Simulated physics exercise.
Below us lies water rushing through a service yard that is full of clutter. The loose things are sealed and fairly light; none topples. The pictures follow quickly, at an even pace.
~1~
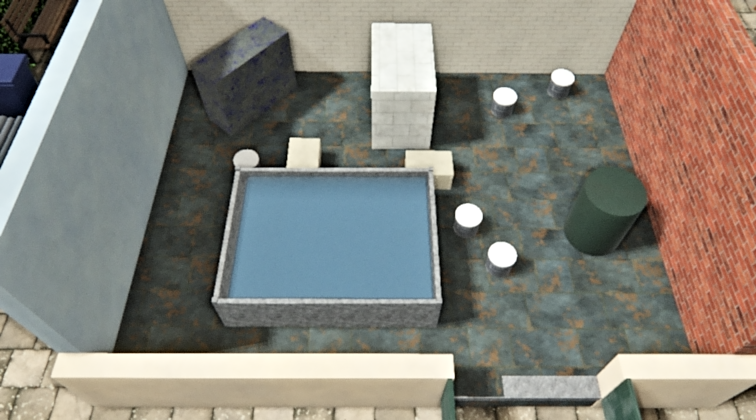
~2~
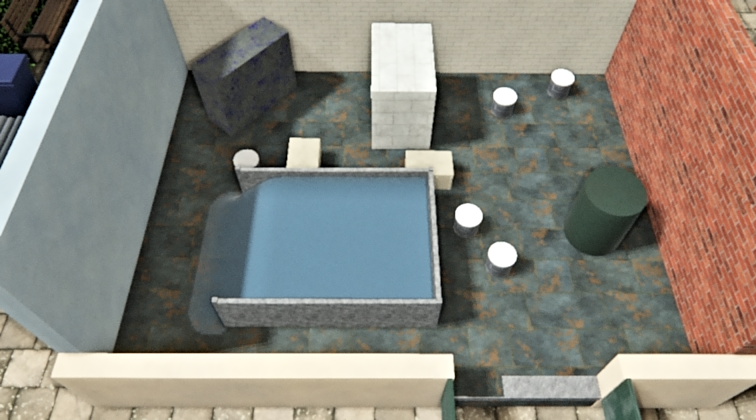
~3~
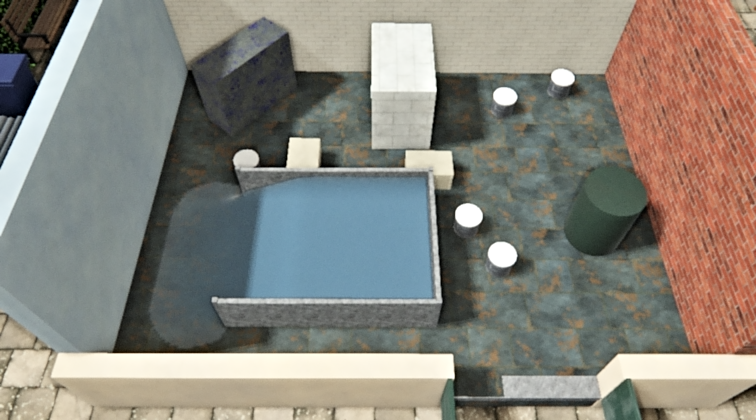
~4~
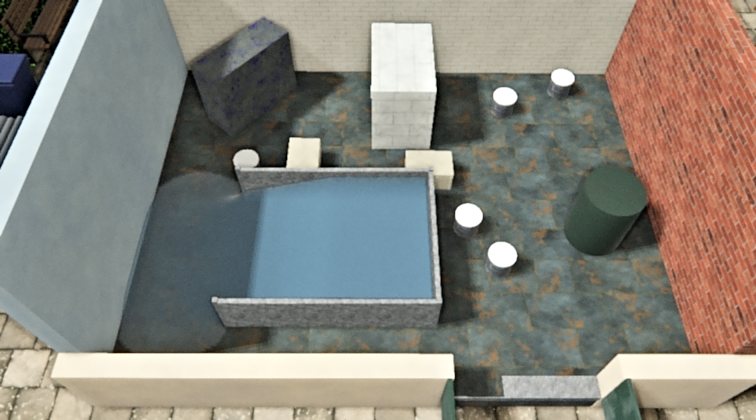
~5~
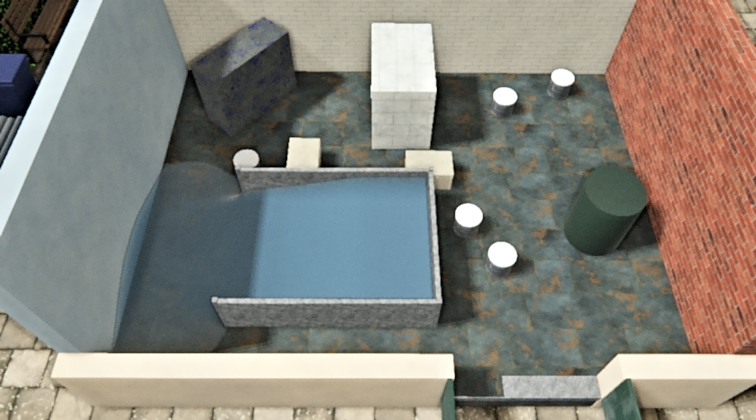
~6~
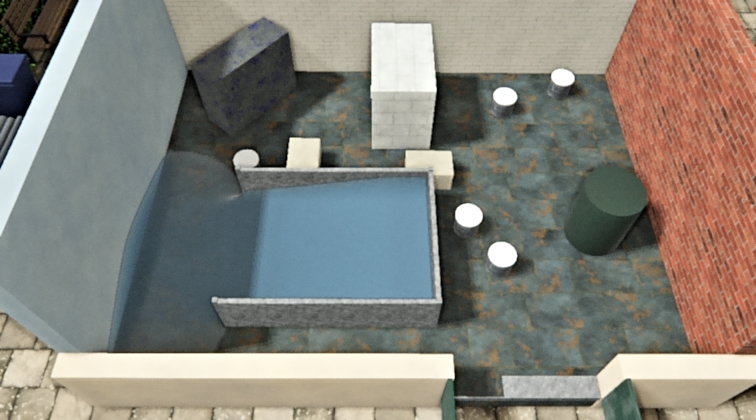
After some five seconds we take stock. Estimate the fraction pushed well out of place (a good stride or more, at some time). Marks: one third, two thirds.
That comes to not even a third.
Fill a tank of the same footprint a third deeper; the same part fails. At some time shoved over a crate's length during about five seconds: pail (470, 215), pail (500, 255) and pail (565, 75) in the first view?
In turn: Short of that, no, not that far.
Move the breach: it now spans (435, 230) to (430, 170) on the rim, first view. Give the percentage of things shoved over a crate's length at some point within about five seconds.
I make it 60 per cent.
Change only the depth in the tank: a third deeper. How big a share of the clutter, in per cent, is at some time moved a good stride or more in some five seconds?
Near 30 in a hundred.
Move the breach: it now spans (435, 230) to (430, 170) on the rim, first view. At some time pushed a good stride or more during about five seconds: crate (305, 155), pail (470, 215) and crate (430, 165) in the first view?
In turn: Never so far, yes, not that far.
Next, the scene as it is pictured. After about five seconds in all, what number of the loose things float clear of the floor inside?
I count 1.
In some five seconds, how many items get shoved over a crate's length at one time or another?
It comes to 0.
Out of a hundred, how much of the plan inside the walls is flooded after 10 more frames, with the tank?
Roughly 35 per cent.
A moment on, 0 of 7 are well off their spots; 0 afloat.
Next, 0 of 7 are well off their spots; 0 afloat.
Later, 0 of 7 are well off their spots; 0 afloat.
In the end, 0 of 7 are well off their spots, and 0 have been at some point; 1 afloat.
